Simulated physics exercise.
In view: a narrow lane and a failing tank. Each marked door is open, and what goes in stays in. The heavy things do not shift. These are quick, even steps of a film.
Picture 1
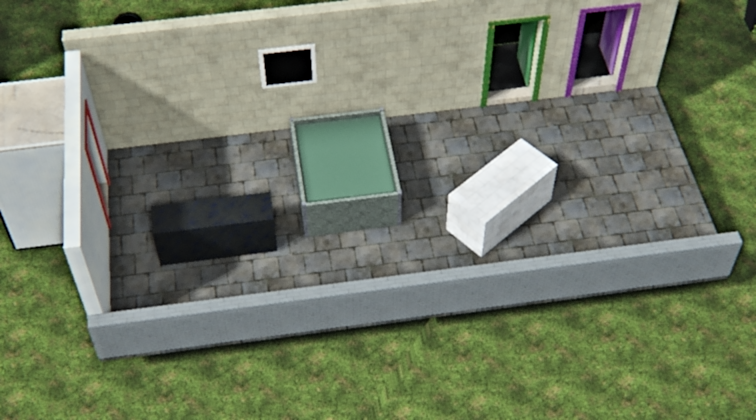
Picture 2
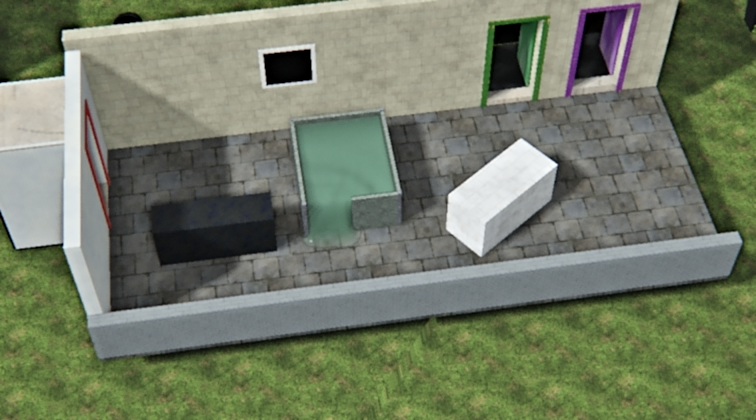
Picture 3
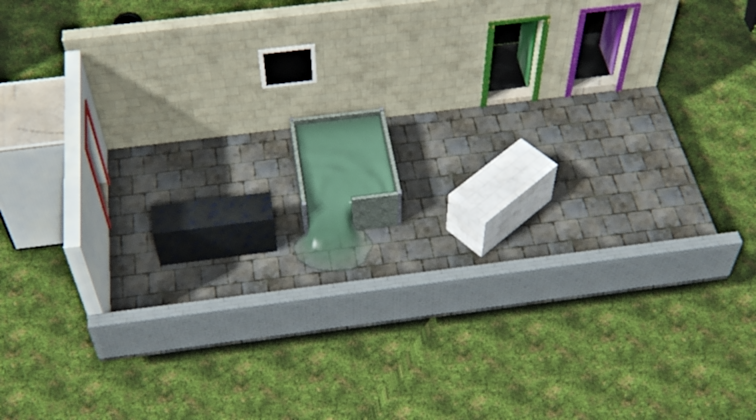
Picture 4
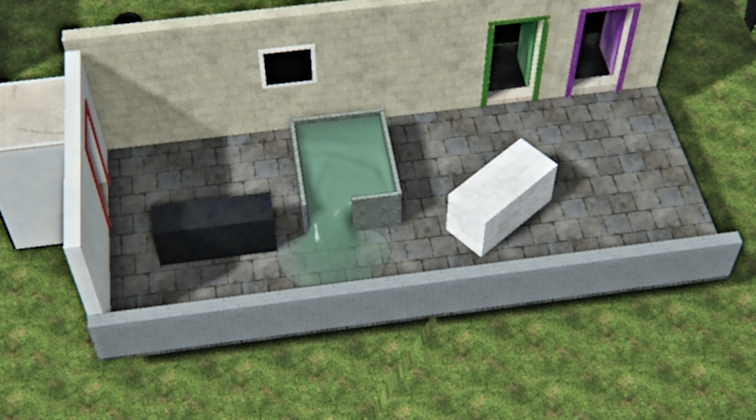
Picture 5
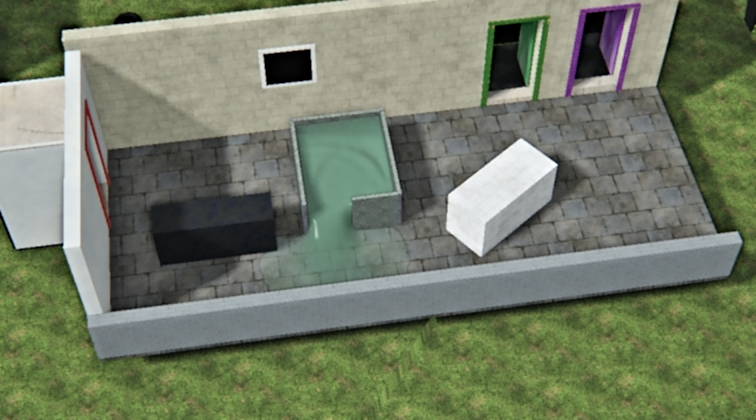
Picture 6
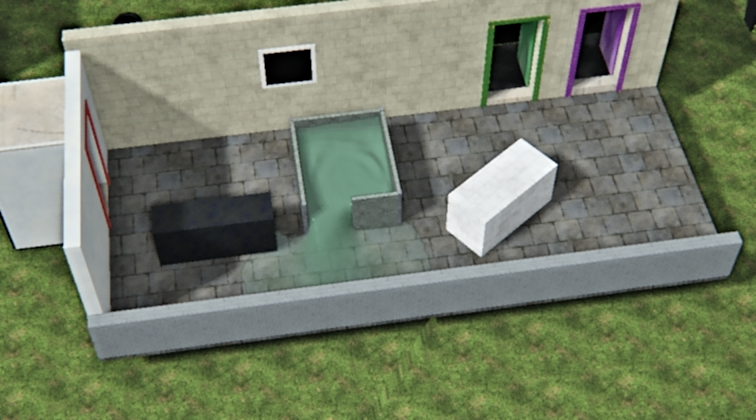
Walled stone-paved yard with a black block and a white block, green water pouring through a tank's front gap and spreading thinly.
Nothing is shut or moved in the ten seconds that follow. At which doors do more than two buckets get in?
In the end: The green door stays under that; the red door stays under that; the purple door stays under that.
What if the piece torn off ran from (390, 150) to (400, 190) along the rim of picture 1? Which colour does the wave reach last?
It is the red-painted one.
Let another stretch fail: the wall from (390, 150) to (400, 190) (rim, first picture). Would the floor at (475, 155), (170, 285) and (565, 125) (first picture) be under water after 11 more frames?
In turn: Flooded, free of water, wet.
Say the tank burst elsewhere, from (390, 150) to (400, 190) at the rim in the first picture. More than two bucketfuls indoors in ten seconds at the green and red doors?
One by one: The green one is over; the red one stays under.
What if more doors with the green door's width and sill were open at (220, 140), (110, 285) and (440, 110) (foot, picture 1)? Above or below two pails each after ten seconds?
In turn: Stays under, takes more, holds.
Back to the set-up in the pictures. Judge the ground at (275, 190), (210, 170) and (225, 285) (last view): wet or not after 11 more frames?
In turn: Dry, no water, covered.
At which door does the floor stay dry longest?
It is the purple door.
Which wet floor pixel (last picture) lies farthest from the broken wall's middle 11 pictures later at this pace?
At about (615, 271).
A moment on, water covers 15 % of the floor; the green door not reached, the red door not reached, the purple door not reached.
Next, water covers 30 % of the floor; the green door not reached, the red door not reached, the purple door not reached.
Then, water covers 55 % of the floor; the green door not reached, the red door wet at the sill, nothing in, the purple door not reached.
Later, water covers 75 % of the floor; the green door not reached, the red door wet at the sill, nothing in, the purple door not reached.
In the end, water covers 95 % of the floor; the green door wet at the sill, nothing in, the red door wet at the sill, nothing in, the purple door wet at the sill, nothing in.
